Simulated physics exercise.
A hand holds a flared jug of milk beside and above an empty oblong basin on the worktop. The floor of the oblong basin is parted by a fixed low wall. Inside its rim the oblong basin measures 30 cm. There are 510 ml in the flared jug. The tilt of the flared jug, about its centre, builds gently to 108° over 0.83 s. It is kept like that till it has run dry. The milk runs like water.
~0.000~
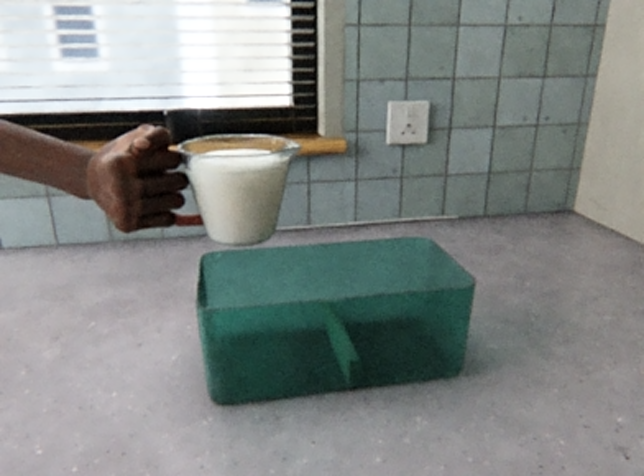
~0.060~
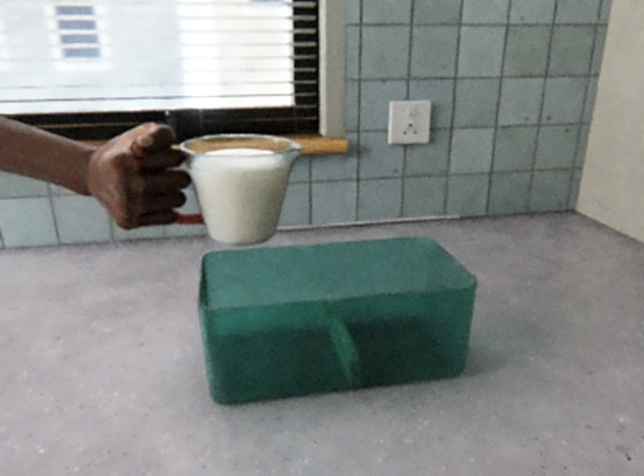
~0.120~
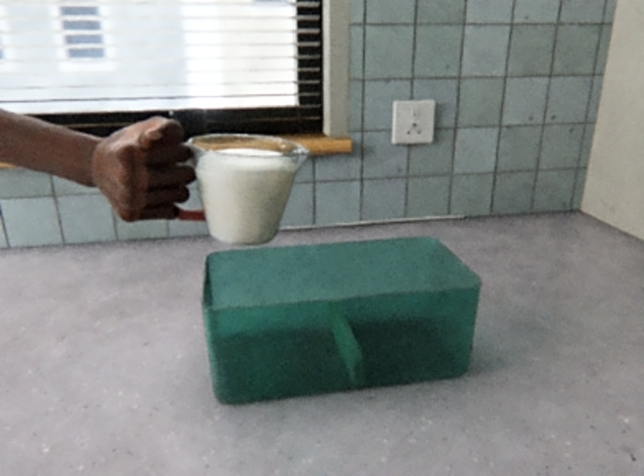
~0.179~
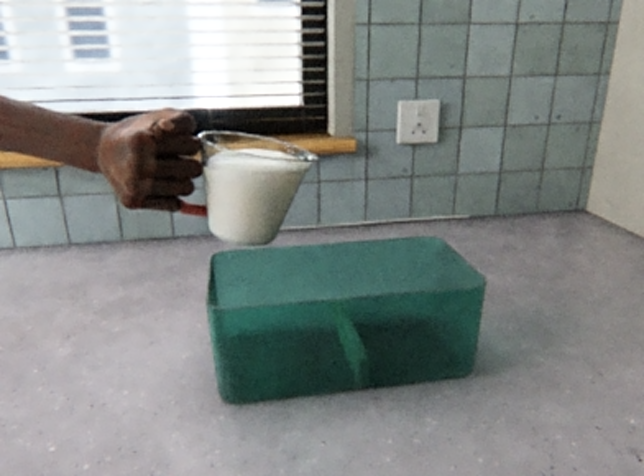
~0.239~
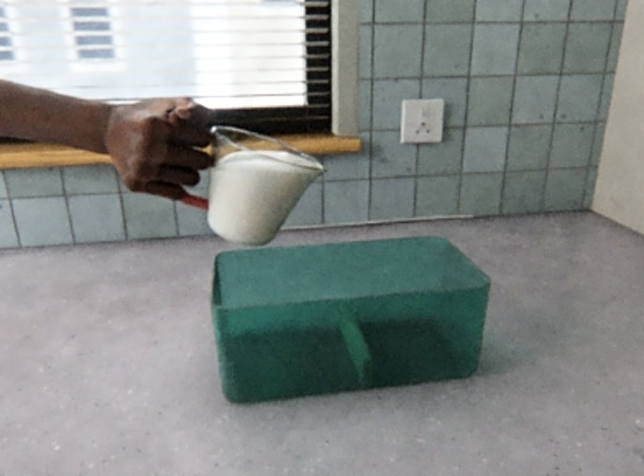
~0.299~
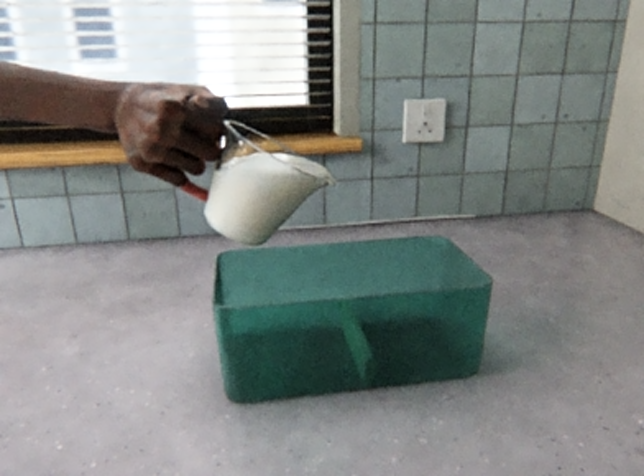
A hand holding a clear jug of milk above a green oblong basin on a grey worktop, gradually tilting it to the right.
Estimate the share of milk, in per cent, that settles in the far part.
About 58 per cent.
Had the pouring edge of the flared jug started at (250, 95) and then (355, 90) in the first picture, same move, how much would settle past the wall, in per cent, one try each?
First 10, then 85 per cent.
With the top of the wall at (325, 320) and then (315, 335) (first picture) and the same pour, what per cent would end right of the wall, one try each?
In turn about 75 and 85 per cent.
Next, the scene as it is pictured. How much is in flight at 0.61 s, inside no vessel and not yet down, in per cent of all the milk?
Near 20 in a hundred.
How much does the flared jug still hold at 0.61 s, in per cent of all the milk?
Some 40 per cent.
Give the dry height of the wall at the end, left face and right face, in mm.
Left about 26 mm, right about 20 mm.
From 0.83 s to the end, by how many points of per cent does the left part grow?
Near 4 in a hundred.
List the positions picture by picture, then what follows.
The first picture shows tilt 0°; pouring edge (301, 145); surface from (186, 161) to (288, 157); the oblong basin's rim runs from (199, 280) to (452, 260); the wall's top is at (340, 328).
The second picture shows tilt 1°; pouring edge (304, 146); surface from (189, 160) to (289, 157).
The third picture shows tilt 5°; pouring edge (311, 150); surface from (196, 158) to (295, 159).
The fourth picture shows tilt 12°; pouring edge (319, 158); surface from (205, 160) to (307, 160).
The fifth picture shows tilt 21°; pouring edge (327, 168); surface from (213, 162) to (320, 163).
The sixth picture shows tilt 31°; pouring edge (331, 181); surface from (218, 167) to (325, 173); 3 per cent is over the edge.
After 0.61 s the tilt is 90° and 39 per cent is still to pour, 7 is left of the wall and 34 right of it.
After 0.83 s the tilt is 108° and 2 per cent is still to pour, 38 is left of the wall and 58 right of it.
After 1.07 s the tilt is 108° and 0 per cent is still to pour, 42 is left of the wall and 58 right of it.
After 1.33 s the tilt is 108° and 0 per cent is still to pour, 41 is left of the wall and 58 right of it.
In the end 41 per cent lies left of the wall, 58 right of it and 0 outside.
